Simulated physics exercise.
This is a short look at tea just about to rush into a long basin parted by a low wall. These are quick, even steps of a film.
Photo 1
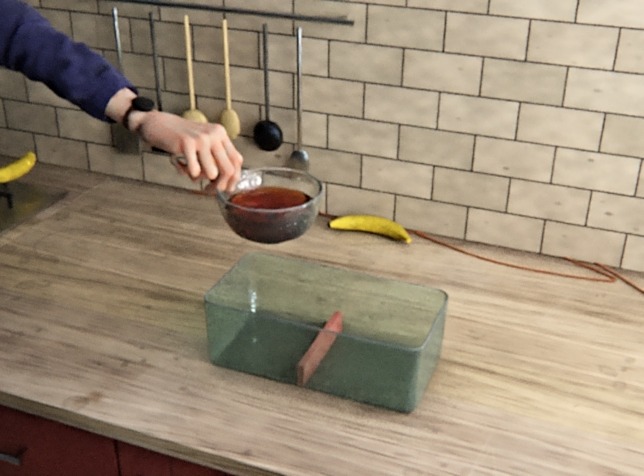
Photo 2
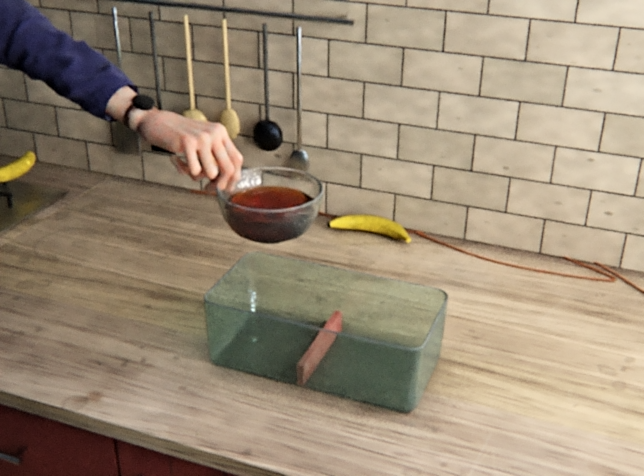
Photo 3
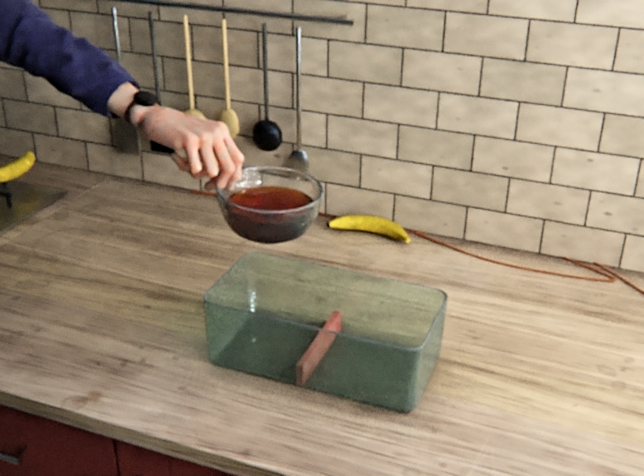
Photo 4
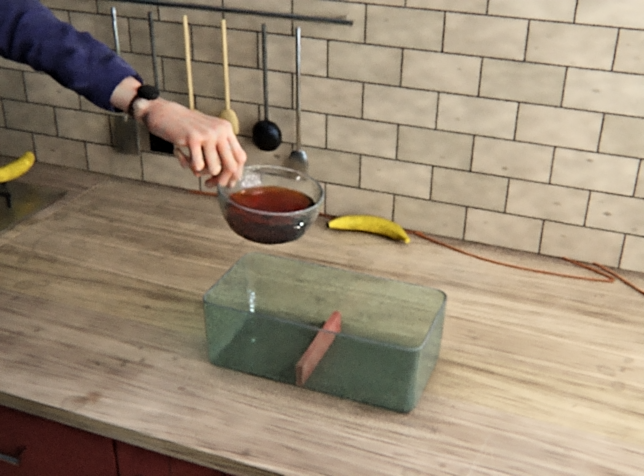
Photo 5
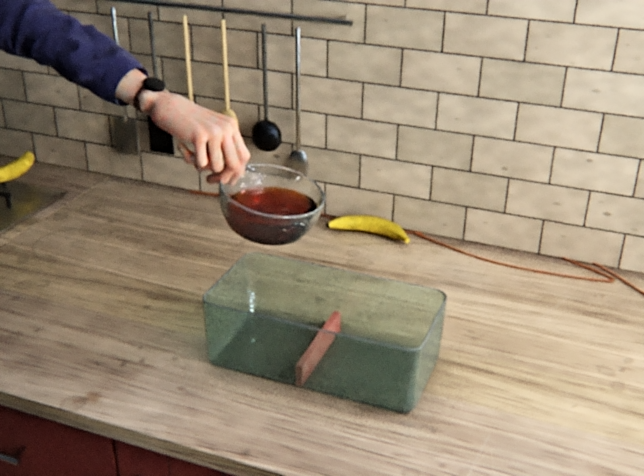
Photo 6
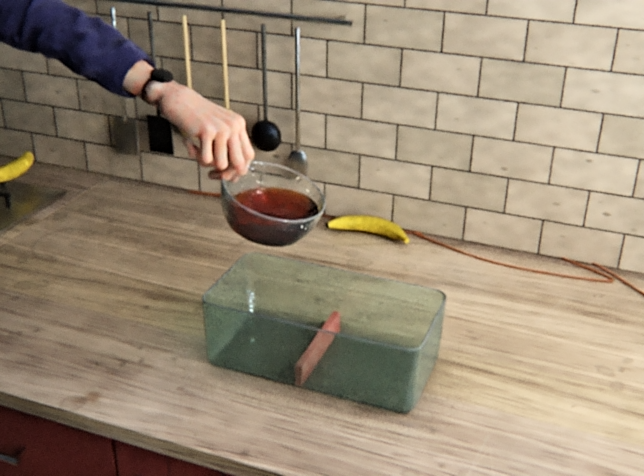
In this clip, a hand holds a glass bowl of reddish-brown tea above a clear, greenish rectangular basin with a low reddish wall inside, then gradually tilts the bowl slightly to the right while the basin stays still.
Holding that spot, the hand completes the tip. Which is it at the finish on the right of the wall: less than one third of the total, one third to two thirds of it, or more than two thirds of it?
At the finish the right of the wall has more than two thirds of the total.
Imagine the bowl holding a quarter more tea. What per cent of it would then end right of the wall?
It comes to near 90 per cent.
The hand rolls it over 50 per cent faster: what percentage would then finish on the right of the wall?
About 85 in a hundred.
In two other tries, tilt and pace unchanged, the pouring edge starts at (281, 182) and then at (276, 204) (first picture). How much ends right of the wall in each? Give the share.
Near 35 in a hundred first, near 10 in a hundred second.
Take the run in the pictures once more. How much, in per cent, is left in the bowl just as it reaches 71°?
Around 50 percent remains.
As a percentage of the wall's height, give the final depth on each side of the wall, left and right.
The left reaches some 0 %, the right about 50 %.
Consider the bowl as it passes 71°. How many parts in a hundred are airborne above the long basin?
I'd reckon some 35 per cent.
A moment on, the bowl is tipped part way and 48 per cent is still to pour, 0 is left of the wall and 15 right of it.
Next, the bowl is tipped on its side and 5 per cent is still to pour, 7 is left of the wall and 79 right of it.
Then the bowl is tipped on its side and 0 per cent is still to pour, 9 is left of the wall and 91 right of it.
Later the bowl is tipped on its side and 0 per cent is still to pour, 9 is left of the wall and 91 right of it.
Finally, 9 per cent lies left of the wall, 91 right of it and 1 outside.
